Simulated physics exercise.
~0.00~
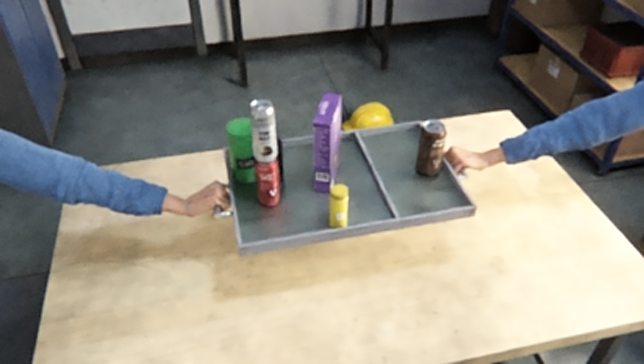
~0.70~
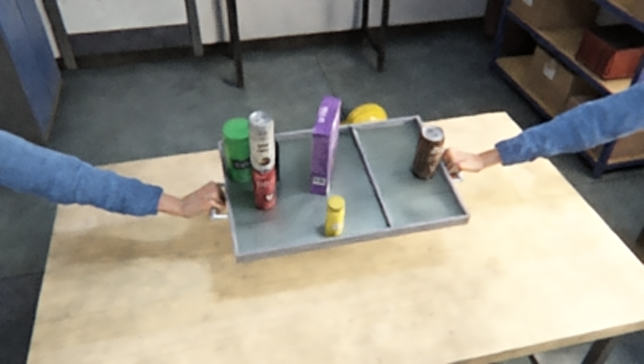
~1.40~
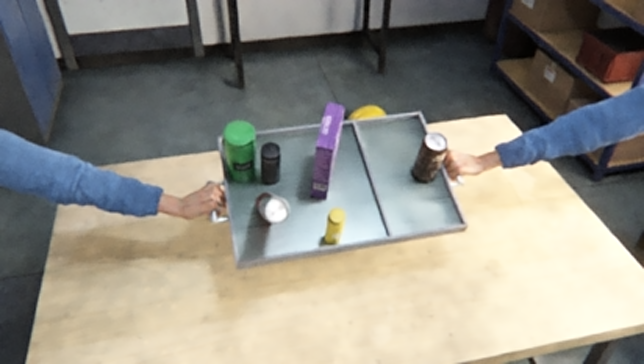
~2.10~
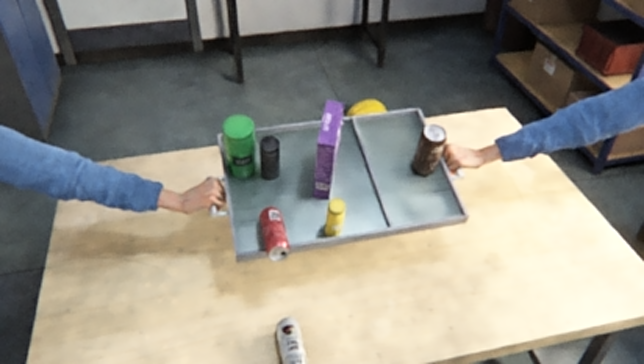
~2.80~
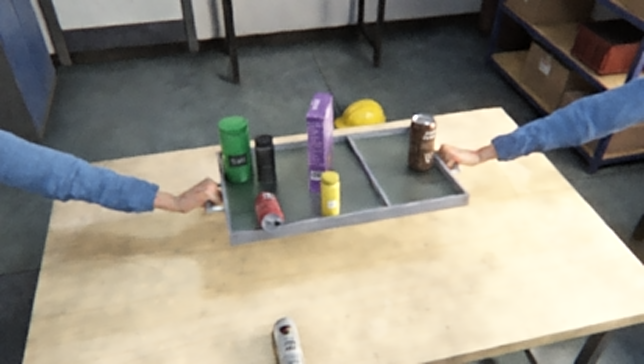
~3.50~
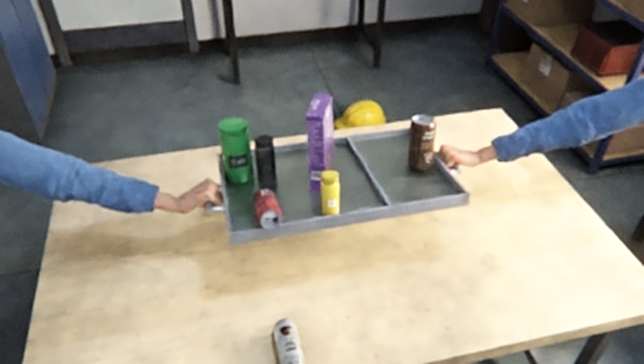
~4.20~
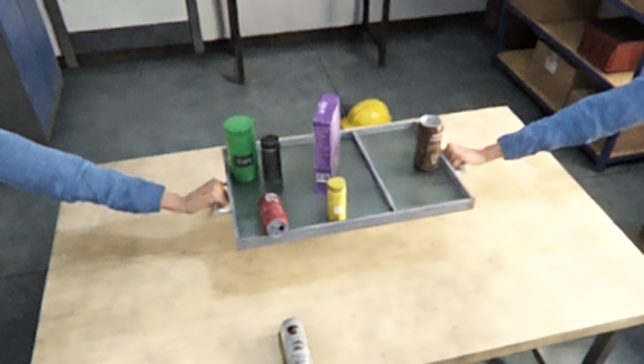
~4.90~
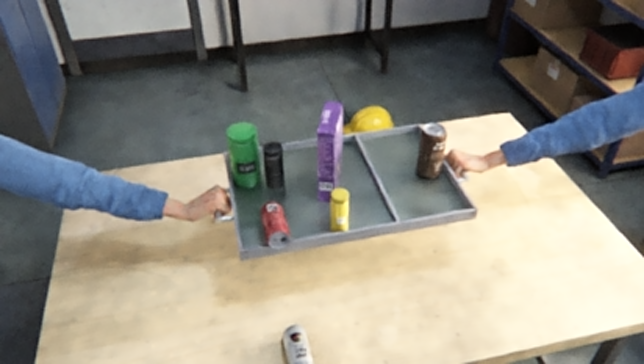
To begin with, two hands hold a gray divided tray above a wooden table, carrying a green jar, a black shaker, a purple packet, a yellow shaker, a brown can, and a white can stacked on a red one. The hands tip the near edge down, and the white can topples forward off the red can. It drops onto the table while the red can falls over inside the tray. The tray then tips the other way and levels out. Finally, the white can lies on the table, the red can lies in the tray, and the rest stand upright.
